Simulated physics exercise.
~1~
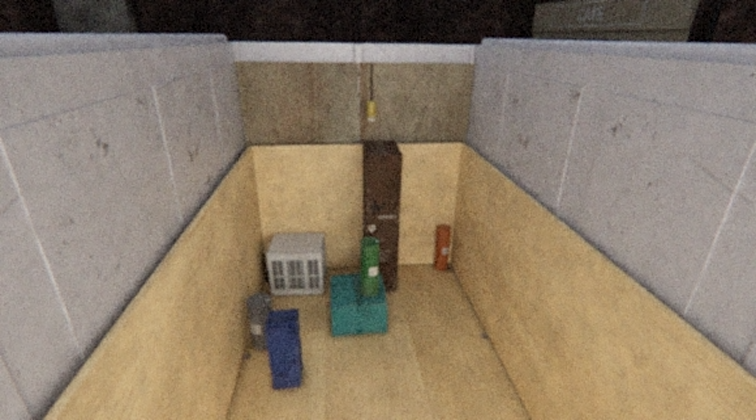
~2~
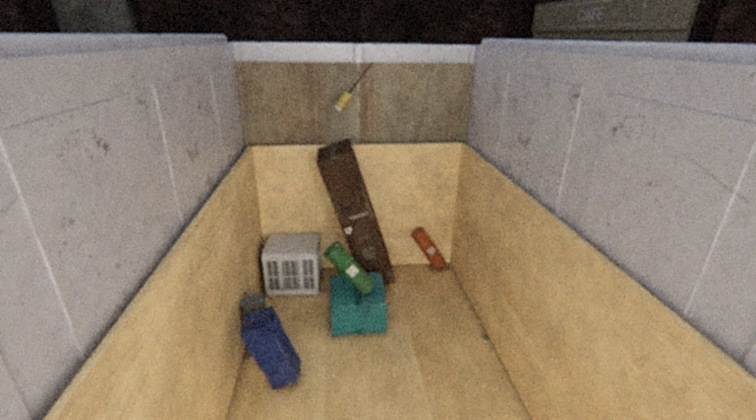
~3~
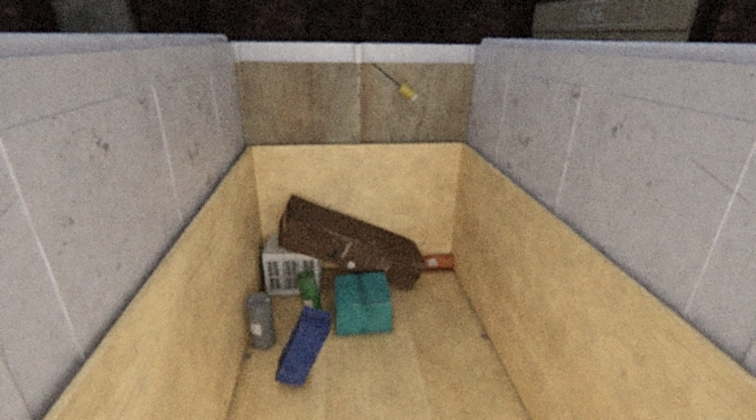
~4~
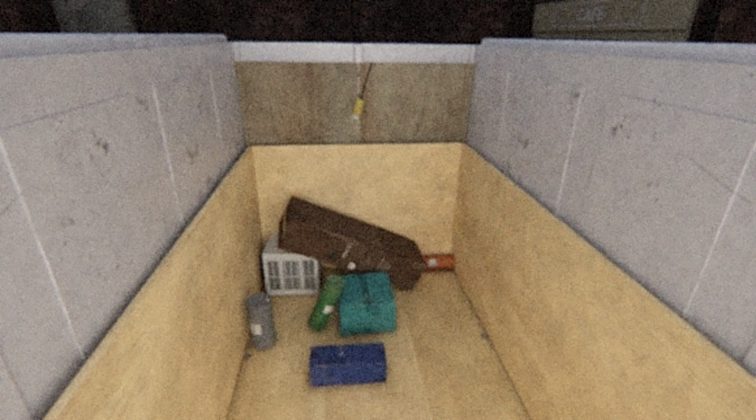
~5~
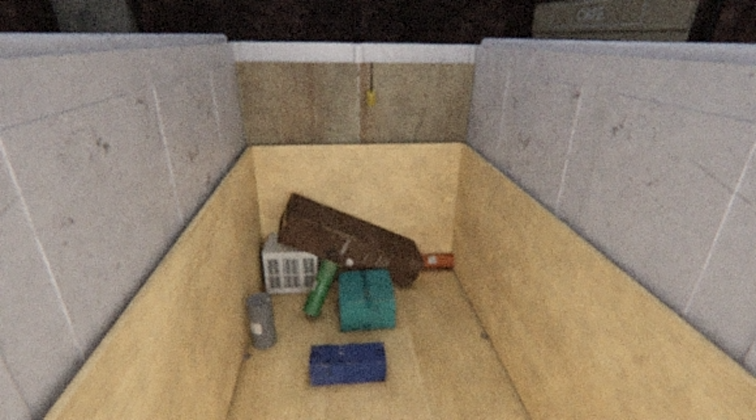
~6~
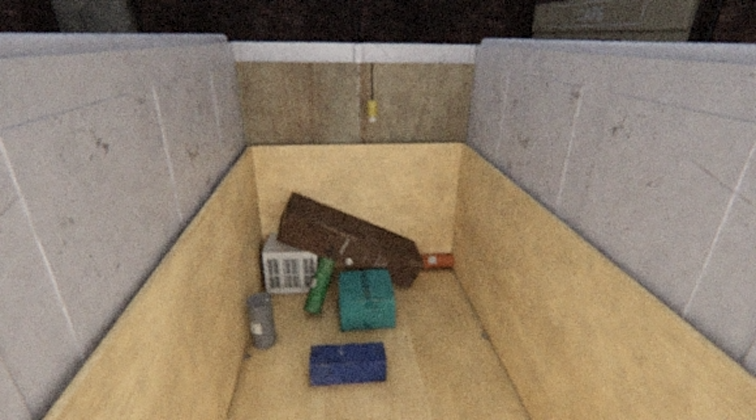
The clip opens on a load bay seen from behind, with a tall brown box, an orange canister and a blue box upright, and a green canister standing on a turquoise box. The brown box, both canisters and the blue box lean left as a hanging yellow object swings left. The brown box then topples across the white chest, the orange canister falls onto its side, and the green one drops left of the turquoise box, upside down. The blue box tips right onto its side. The hanging object settles, while the grey canister stays standing at left and the toppled load lies still.
